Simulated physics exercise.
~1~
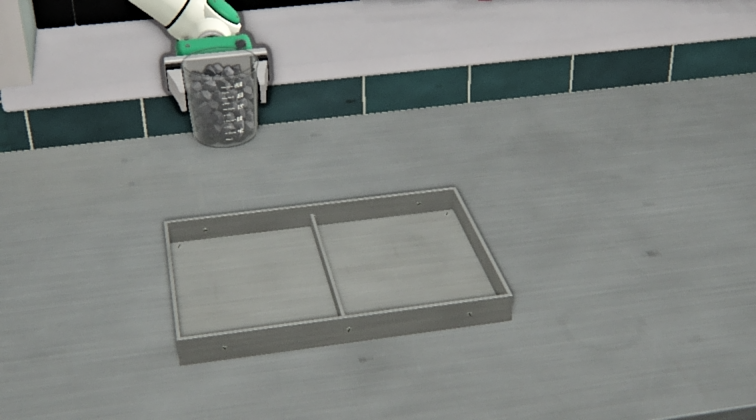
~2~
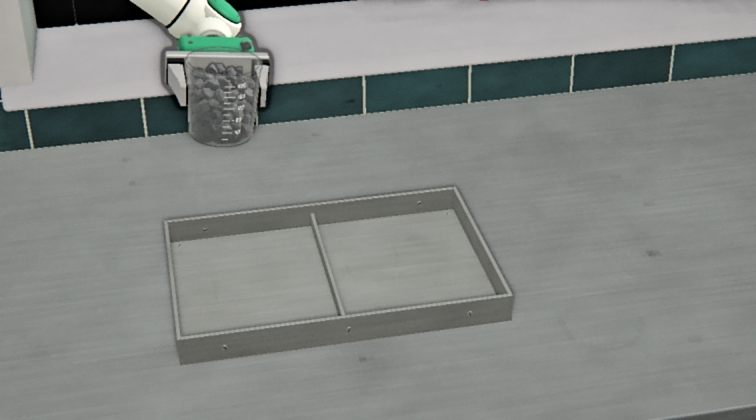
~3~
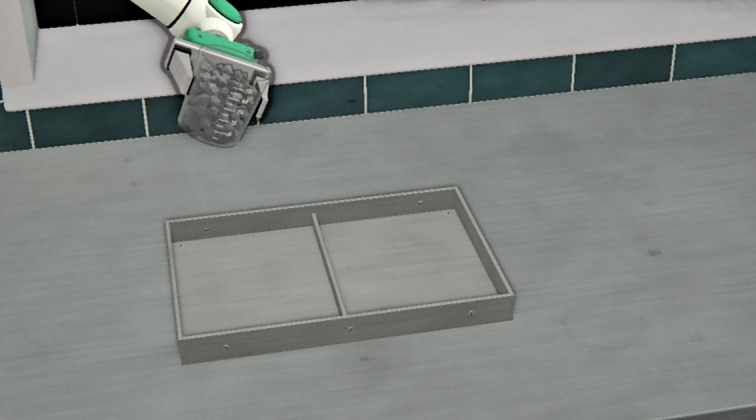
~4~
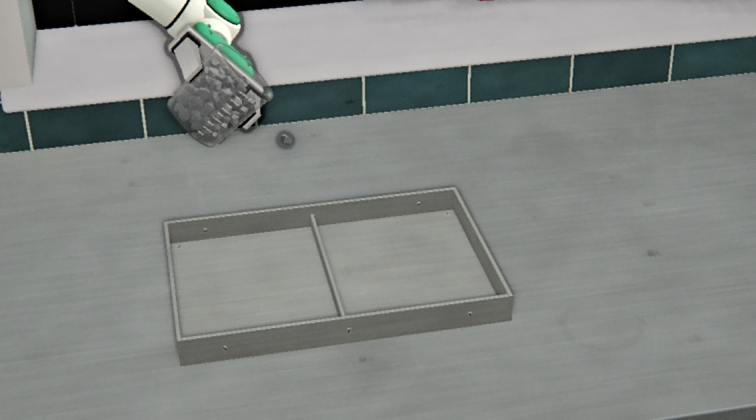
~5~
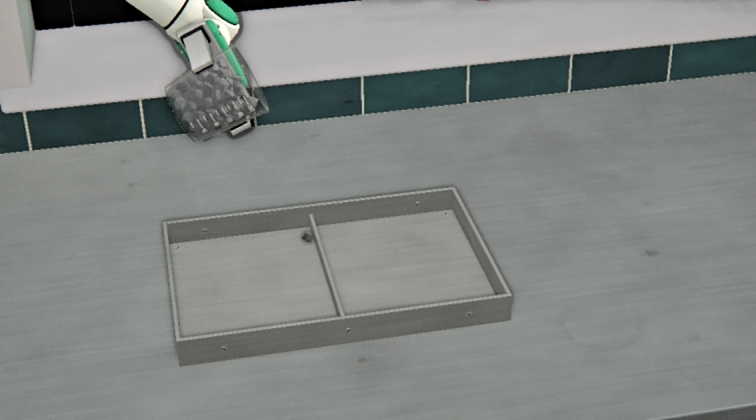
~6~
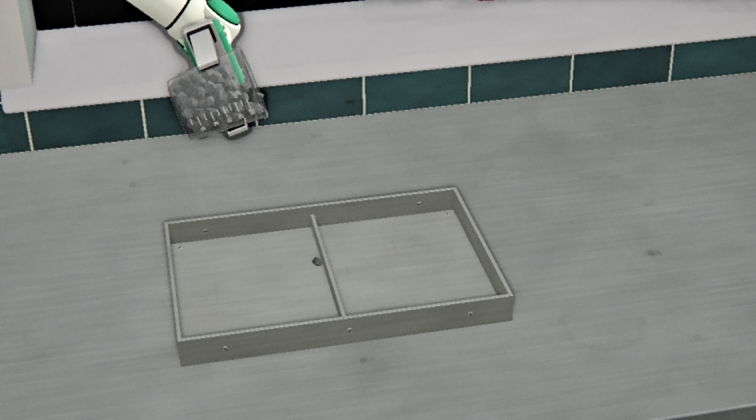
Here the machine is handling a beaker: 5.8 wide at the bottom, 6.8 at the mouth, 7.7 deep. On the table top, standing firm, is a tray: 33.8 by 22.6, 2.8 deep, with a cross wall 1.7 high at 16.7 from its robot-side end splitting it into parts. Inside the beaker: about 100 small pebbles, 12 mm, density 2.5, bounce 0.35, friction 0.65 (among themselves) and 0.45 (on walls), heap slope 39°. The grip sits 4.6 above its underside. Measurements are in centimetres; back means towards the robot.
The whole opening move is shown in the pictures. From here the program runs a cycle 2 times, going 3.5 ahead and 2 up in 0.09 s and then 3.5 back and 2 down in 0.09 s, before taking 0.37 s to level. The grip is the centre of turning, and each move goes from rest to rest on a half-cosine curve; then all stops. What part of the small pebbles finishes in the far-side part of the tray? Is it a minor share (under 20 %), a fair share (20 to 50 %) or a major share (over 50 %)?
It is a major share.
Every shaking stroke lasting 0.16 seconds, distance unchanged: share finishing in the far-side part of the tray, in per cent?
The share would be near 10 %.
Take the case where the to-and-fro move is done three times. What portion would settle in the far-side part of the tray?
That would give close to 85 percent.
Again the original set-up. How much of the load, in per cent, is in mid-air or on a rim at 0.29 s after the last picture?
Roughly 73 per cent.
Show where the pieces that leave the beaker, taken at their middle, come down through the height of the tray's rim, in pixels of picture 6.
Near (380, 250).
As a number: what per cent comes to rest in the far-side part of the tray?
80 per cent, more or less.
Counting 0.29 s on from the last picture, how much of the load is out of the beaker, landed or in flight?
85 %.
Then, 0.29 s later, tilted 73° forward, highest piece 25 above the table; 16 in the beaker, 11 in the far-side part, 1 in the robot-side part, 75 in flight or on a rim.
Then, 0.58 s later, tilted 25° forward, highest piece 24 above the table; 82 in the far-side part, 10 in the beaker, 9 in the robot-side part, 1 on the table or floor, 1 in flight or on a rim.
Then, 0.93 s later, level, highest piece 21 above the table; 83 in the far-side part, 10 in the beaker, 9 in the robot-side part, 1 on the table or floor.
Then, 1.98 s later, level, highest piece 21 above the table; 83 in the far-side part, 10 in the beaker, 9 in the robot-side part, 1 on the table or floor.
At rest, 83 in the far-side part, 10 in the beaker, 9 in the robot-side part, 1 on the table or floor. That is 81 % in the far-side part of the tray.
